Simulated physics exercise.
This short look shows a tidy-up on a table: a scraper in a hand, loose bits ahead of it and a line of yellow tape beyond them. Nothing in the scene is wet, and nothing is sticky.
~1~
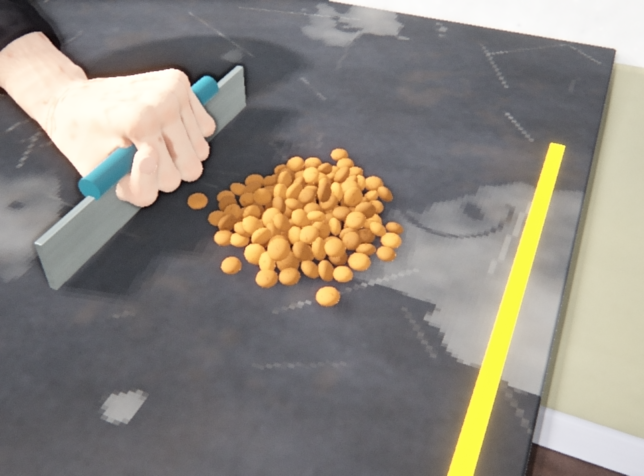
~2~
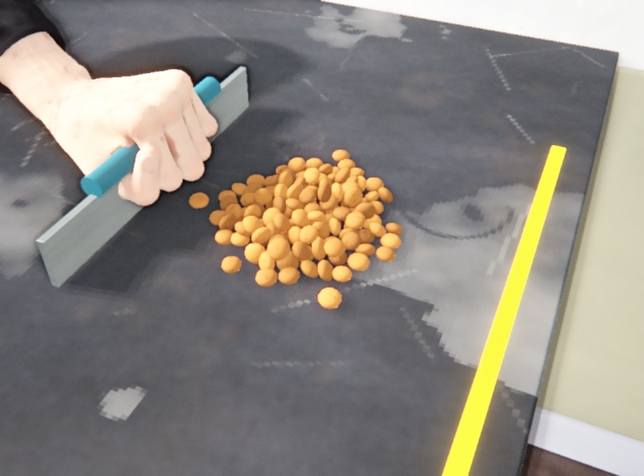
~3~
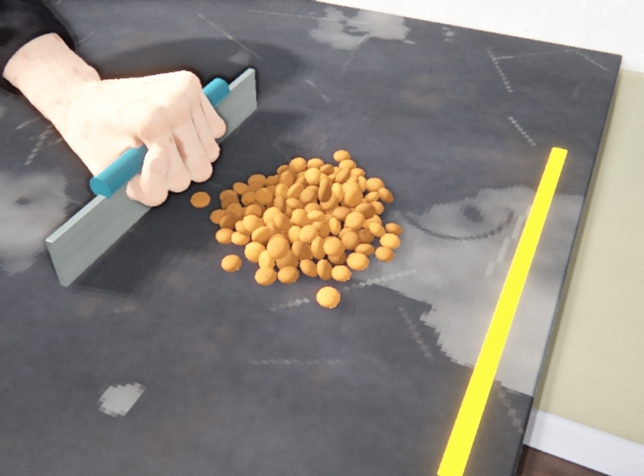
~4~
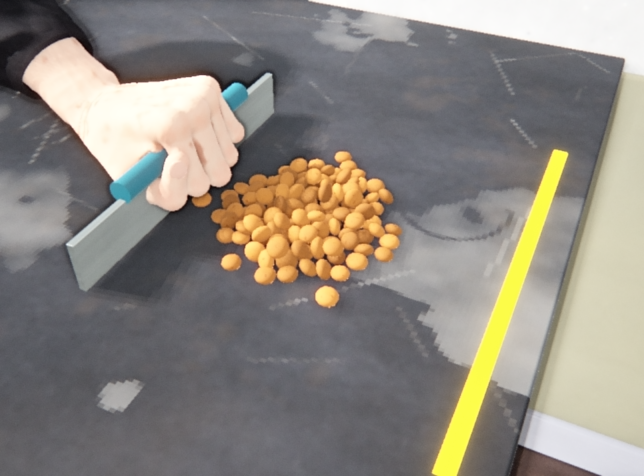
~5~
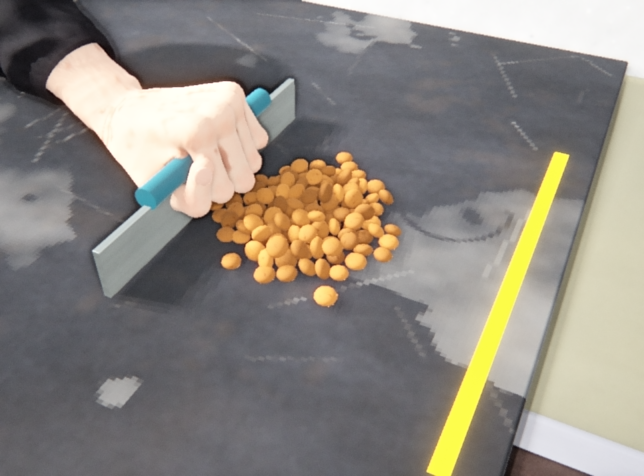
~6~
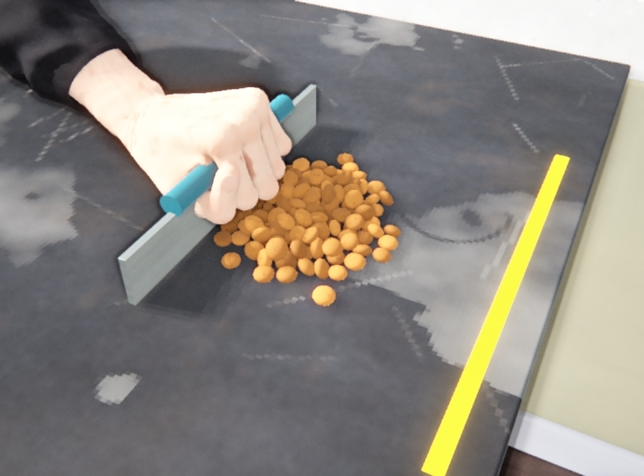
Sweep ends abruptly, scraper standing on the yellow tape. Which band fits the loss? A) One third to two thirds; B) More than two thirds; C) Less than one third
(B) More than two thirds.
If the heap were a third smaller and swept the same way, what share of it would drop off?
Something like 80 pieces in every hundred.
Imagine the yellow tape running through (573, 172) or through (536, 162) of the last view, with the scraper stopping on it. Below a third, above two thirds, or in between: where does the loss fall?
The first position gives over two thirds, the second gives the middle third.
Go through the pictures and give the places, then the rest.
The first picture shows scraper (65, 247), at rest; yellow tape (555, 156), about two fingers from the edge; edge at (565, 292); the heap (303, 217), bits of cat kibble.
The second picture shows scraper (67, 245), at rest.
The third picture shows scraper (75, 245); the heap (304, 216).
The fourth picture shows scraper (95, 249).
The fifth picture shows scraper (120, 256); the heap (305, 216), just a few pushed along.
The sixth picture shows scraper (145, 263); yellow tape (558, 168); edge at (556, 299); the heap (306, 217), about a tenth pushed along.
Just after the last frame, scraper still moving, near (378, 198); heap all on the table, its front near (499, 263).
A moment on, scraper stopped at the yellow tape; heap roughly two thirds over the edge.
Further on, scraper stopped at the yellow tape; heap the larger part over the edge.
When it is over, scraper stopped at the yellow tape; heap the larger part over the edge.
